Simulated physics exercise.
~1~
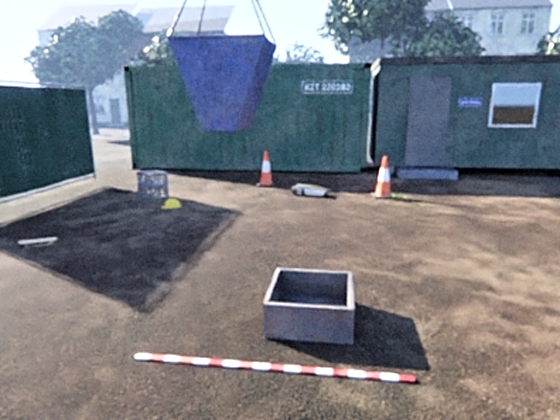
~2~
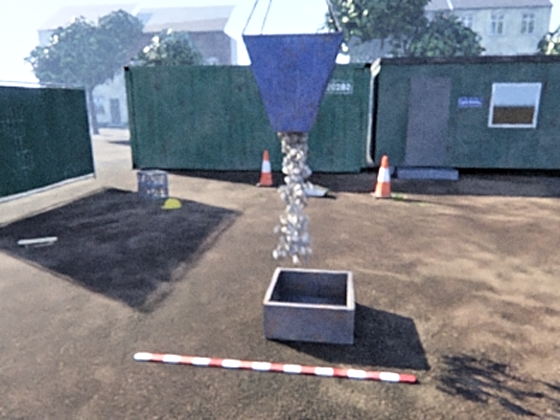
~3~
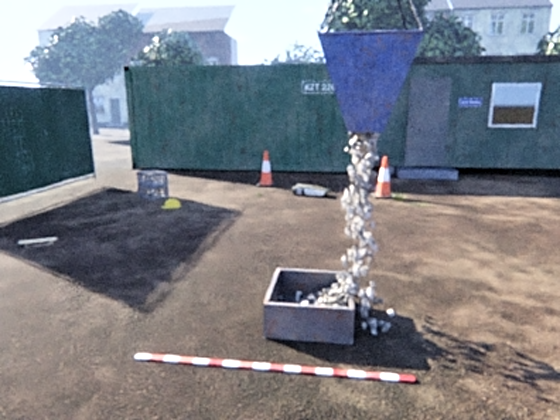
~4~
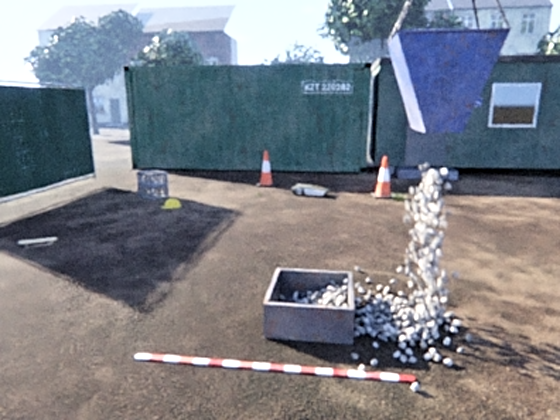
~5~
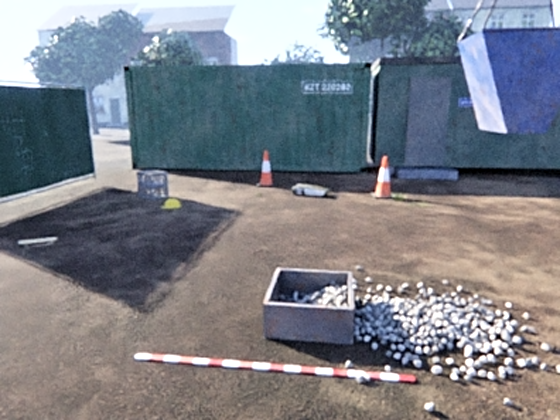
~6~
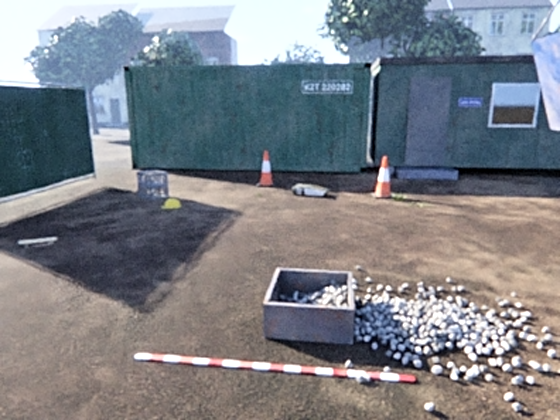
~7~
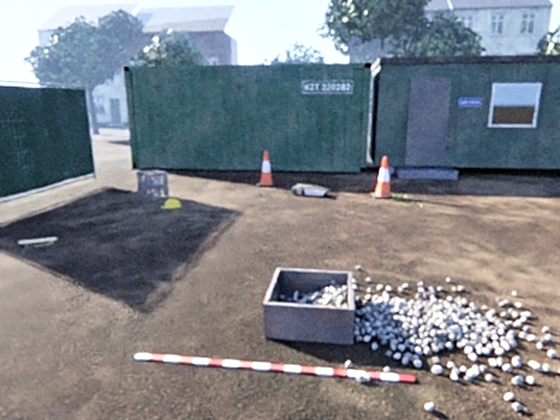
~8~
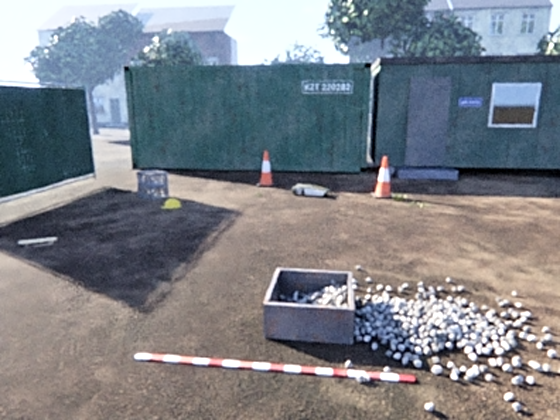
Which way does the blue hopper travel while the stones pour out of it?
The blue hopper travels to the right, passing beyond the bin and out of view.
